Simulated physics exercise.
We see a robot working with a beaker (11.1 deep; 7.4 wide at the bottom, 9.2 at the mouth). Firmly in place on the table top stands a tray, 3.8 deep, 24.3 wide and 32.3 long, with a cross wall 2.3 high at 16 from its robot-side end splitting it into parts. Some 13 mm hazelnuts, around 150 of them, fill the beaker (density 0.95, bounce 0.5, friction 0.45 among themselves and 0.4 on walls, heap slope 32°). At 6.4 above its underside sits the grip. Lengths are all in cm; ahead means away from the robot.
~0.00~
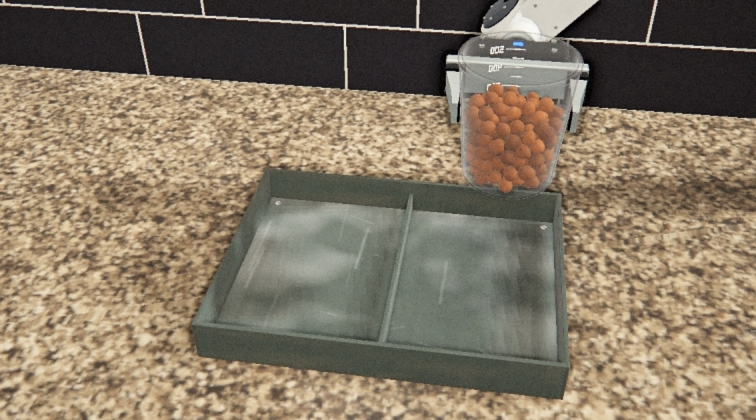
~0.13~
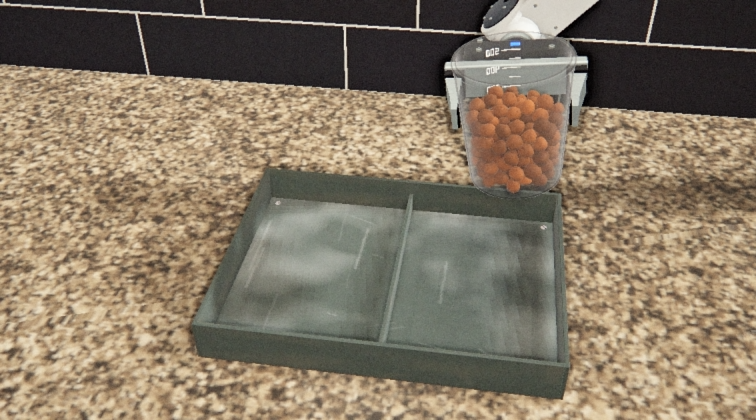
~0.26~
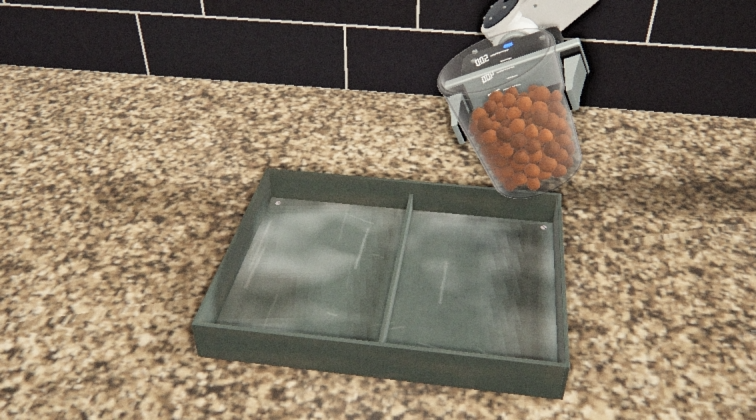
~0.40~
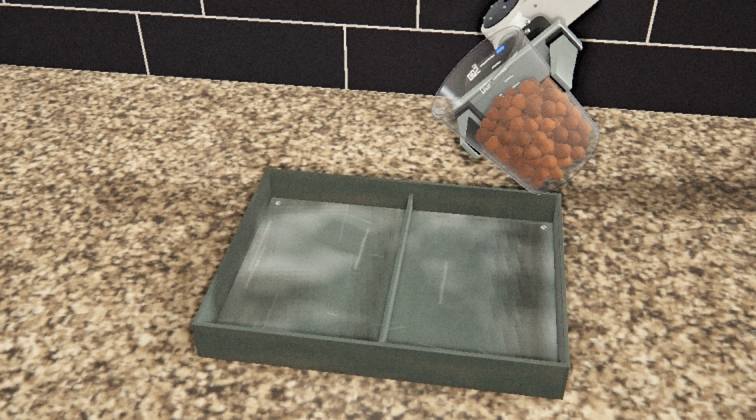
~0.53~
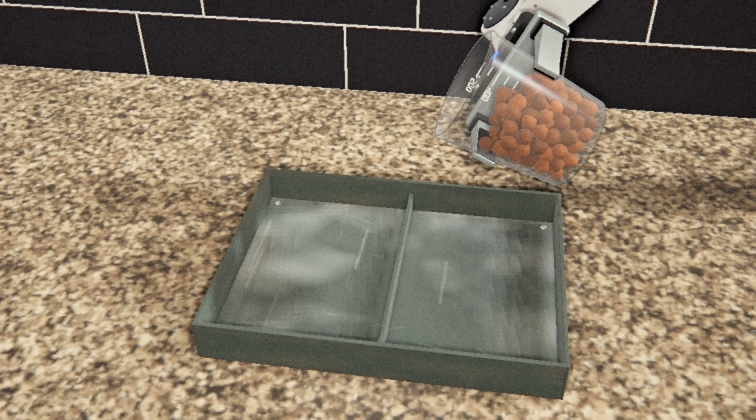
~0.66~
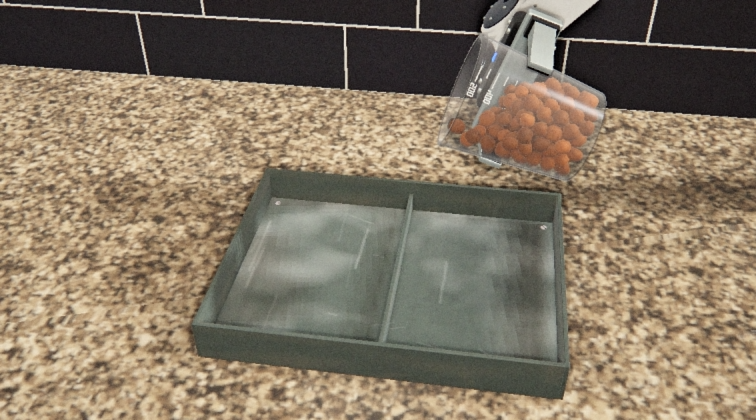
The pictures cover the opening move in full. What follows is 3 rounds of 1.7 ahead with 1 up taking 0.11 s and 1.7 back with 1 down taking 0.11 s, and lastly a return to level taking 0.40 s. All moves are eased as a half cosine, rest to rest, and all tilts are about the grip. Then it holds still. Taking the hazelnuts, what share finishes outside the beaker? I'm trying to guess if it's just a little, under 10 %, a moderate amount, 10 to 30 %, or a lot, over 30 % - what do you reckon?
I reckon a moderate amount.
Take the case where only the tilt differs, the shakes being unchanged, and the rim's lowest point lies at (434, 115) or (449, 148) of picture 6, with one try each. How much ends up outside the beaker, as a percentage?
0 % and 55 %.
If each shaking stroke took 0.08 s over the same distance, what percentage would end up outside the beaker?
I'd expect close to 25 in a hundred.
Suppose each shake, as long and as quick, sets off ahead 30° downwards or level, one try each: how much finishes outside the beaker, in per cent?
Some 0 and 10 per cent.
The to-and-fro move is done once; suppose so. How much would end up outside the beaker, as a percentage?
That share would be near 0 percent.
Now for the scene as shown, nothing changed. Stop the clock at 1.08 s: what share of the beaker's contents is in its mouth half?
Some 50 per cent.
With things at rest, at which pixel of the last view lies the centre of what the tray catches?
About (379, 268).
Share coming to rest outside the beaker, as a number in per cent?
Some 15 in a hundred.
After 1.08 s, tilted 71° forward, highest piece 22 above the table; 144 in the beaker, 2 in the far-side part, 3 in flight or on a rim.
After 1.51 s, tilted 39° forward, highest piece 23 above the table; 126 in the beaker, 12 in the robot-side part, 11 in the far-side part.
After 1.92 s, level, highest piece 23 above the table; 126 in the beaker, 13 in the far-side part, 10 in the robot-side part.
After 2.97 s, level, highest piece 22 above the table; 126 in the beaker, 13 in the far-side part, 10 in the robot-side part.
At rest, 126 in the beaker, 13 in the far-side part, 10 in the robot-side part. That is 15 % outside the beaker.
